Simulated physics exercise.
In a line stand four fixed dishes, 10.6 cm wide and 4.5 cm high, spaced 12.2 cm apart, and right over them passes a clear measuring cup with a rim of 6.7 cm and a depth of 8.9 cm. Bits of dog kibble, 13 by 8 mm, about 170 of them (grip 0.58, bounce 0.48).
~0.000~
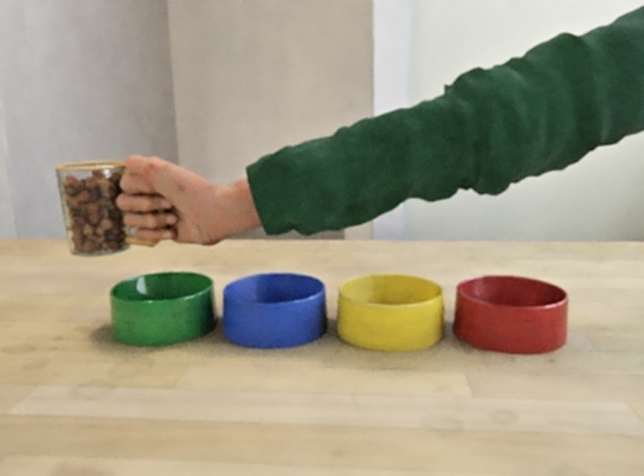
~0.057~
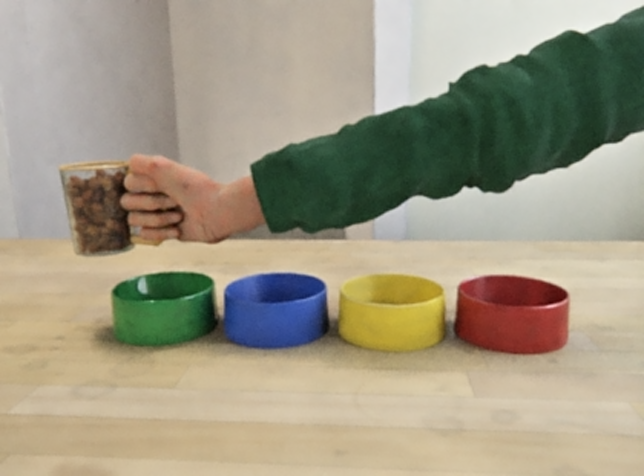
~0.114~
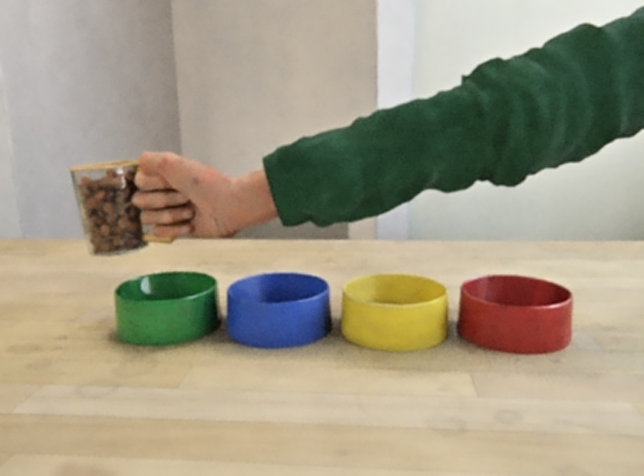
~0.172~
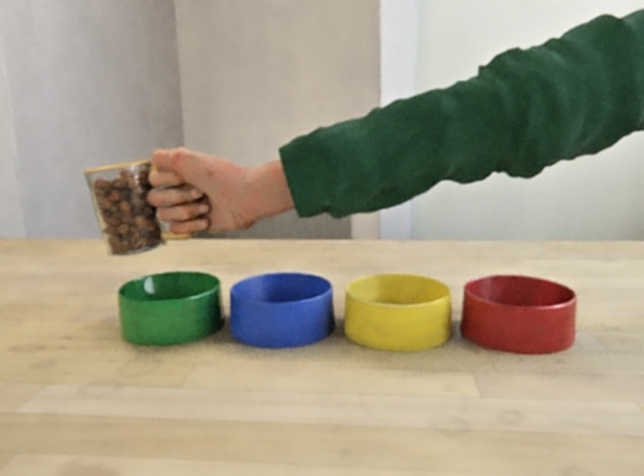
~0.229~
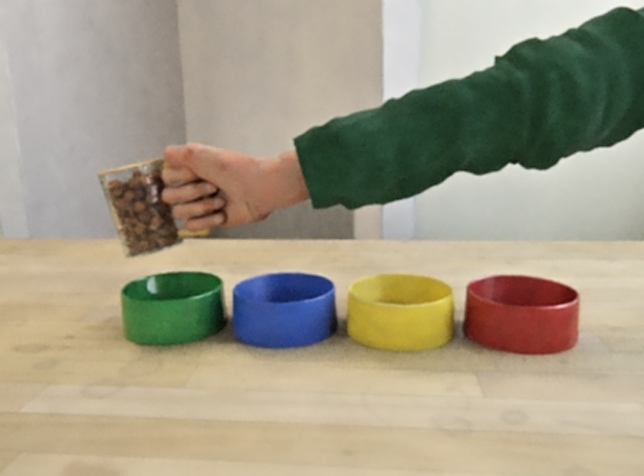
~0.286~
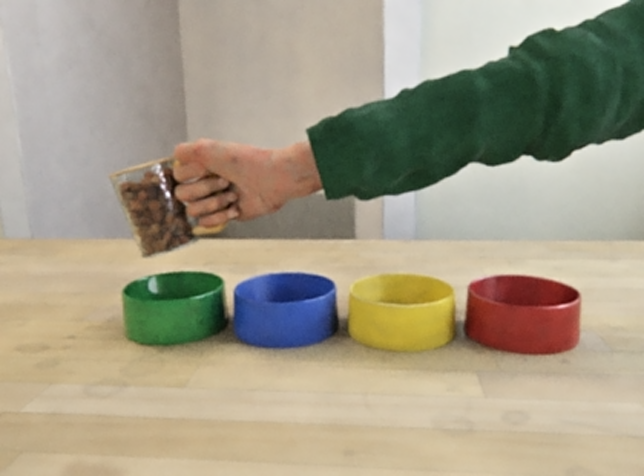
A hand moves a clear cup of brown kibble slightly right above coloured dishes, tilting it.
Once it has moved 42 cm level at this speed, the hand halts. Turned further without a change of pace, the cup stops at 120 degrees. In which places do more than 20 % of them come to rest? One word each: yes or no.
Red: No; blue: No; green: No; yellow: Yes; counter: Yes.
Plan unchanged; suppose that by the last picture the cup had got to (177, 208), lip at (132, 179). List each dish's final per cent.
Dish by dish: Red 10 percent, blue 0 percent, green 0 percent, yellow 40 percent.
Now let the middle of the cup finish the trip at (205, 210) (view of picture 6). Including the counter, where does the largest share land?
Result: Largest portion at green.
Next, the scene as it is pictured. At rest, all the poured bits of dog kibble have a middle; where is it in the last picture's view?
Centre at rest: Approx. (438, 323) px.
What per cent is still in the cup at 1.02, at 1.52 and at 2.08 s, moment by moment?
Roughly 100, then 95, then 30.
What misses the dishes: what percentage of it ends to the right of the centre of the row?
That works out to close to 100 per cent.
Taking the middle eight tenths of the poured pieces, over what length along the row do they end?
10 cm.
After 1.02 s, tilt 64 degrees; cup holds 100 %.
After 1.52 s, tilt 97 degrees; cup holds 95 %, yellow 5 %.
After 2.08 s, tilt 120 degrees; cup holds 30 %, red 10 %, yellow 30 %.
By 3.1 s all is still; red 10 %, blue 0 %, green 0 %, yellow 40 %, counter 50 %.
